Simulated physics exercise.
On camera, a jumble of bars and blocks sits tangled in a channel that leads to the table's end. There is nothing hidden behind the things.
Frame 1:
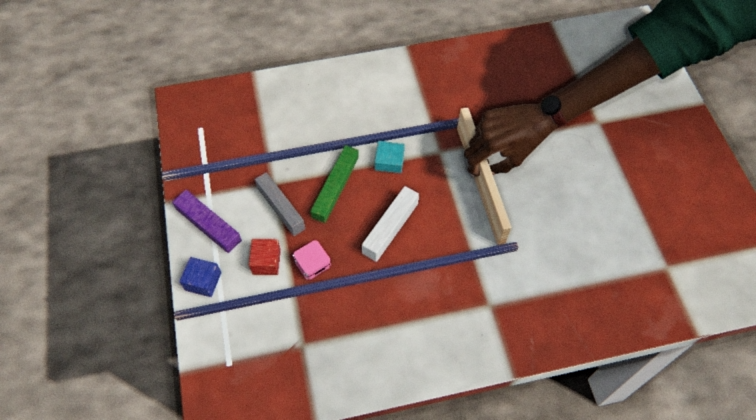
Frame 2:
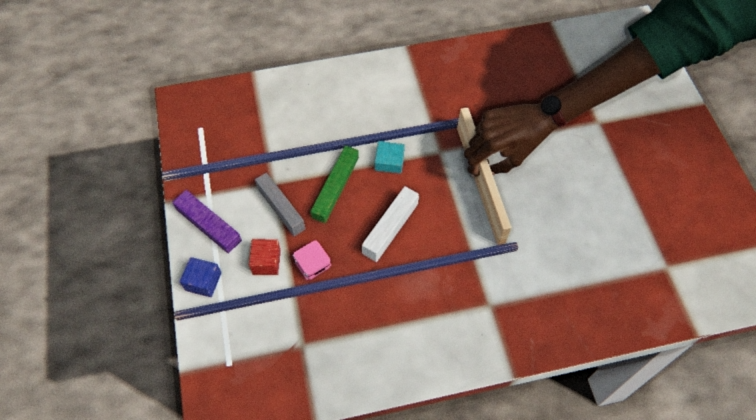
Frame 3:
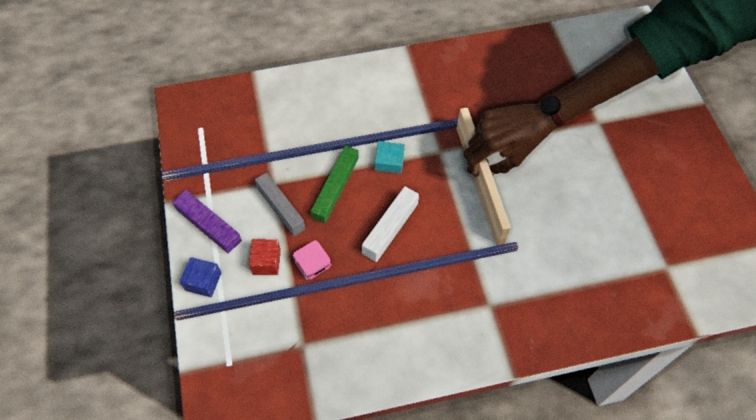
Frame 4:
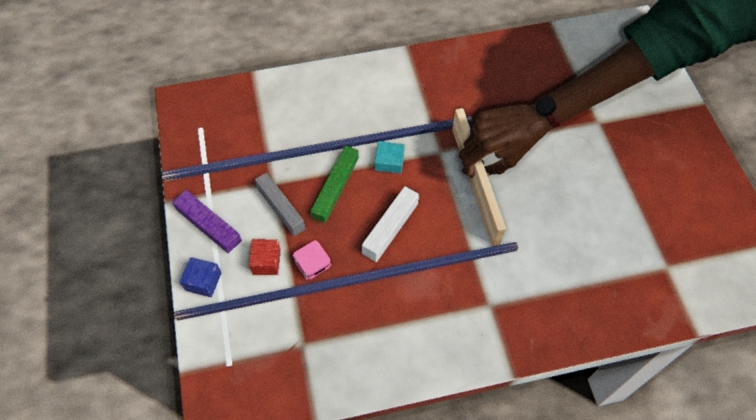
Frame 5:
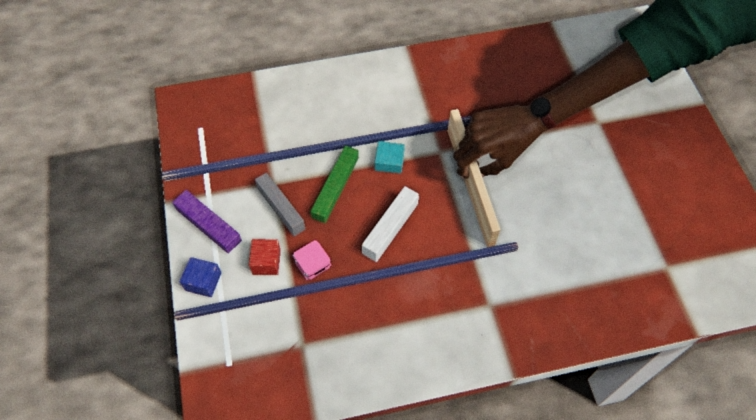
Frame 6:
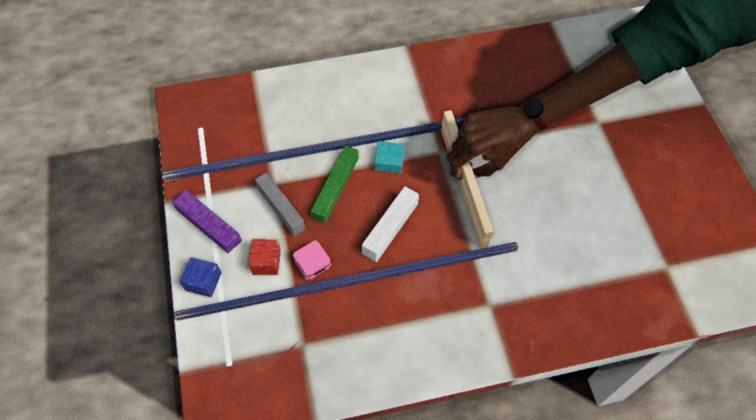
We see coloured bars and blocks lying between two blue rails on a checkered table while a hand holds a wooden board upright at their right; the hand then slides the board slightly left, and the pieces stay still.
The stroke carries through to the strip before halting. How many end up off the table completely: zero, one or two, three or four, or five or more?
Three or four.
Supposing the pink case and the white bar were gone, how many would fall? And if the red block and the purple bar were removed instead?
Going first to second: 1 and 2.
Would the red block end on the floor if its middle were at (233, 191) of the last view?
I reckon from there it drops down.
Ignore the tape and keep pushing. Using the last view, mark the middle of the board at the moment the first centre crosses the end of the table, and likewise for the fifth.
At (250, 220) for the first, at (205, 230) for the fifth.
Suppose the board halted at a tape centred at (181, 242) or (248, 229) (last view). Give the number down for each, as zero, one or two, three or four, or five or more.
For the first tape the count would be at least five, for the second just one or two.
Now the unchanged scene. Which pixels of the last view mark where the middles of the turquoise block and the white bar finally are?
Turquoise block at (194, 197), white bar at (207, 264).
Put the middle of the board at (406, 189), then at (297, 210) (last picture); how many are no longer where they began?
That makes 2 at the first spot and 6 at the second.
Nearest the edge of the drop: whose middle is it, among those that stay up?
Answer: The green bar.
Early on, none off yet; blue block at rest near (201, 277); purple bar at rest near (207, 221); red block at rest near (265, 257).
Finally, the number that fall off is three or four; lost, grey bar, red block, purple bar and blue block.
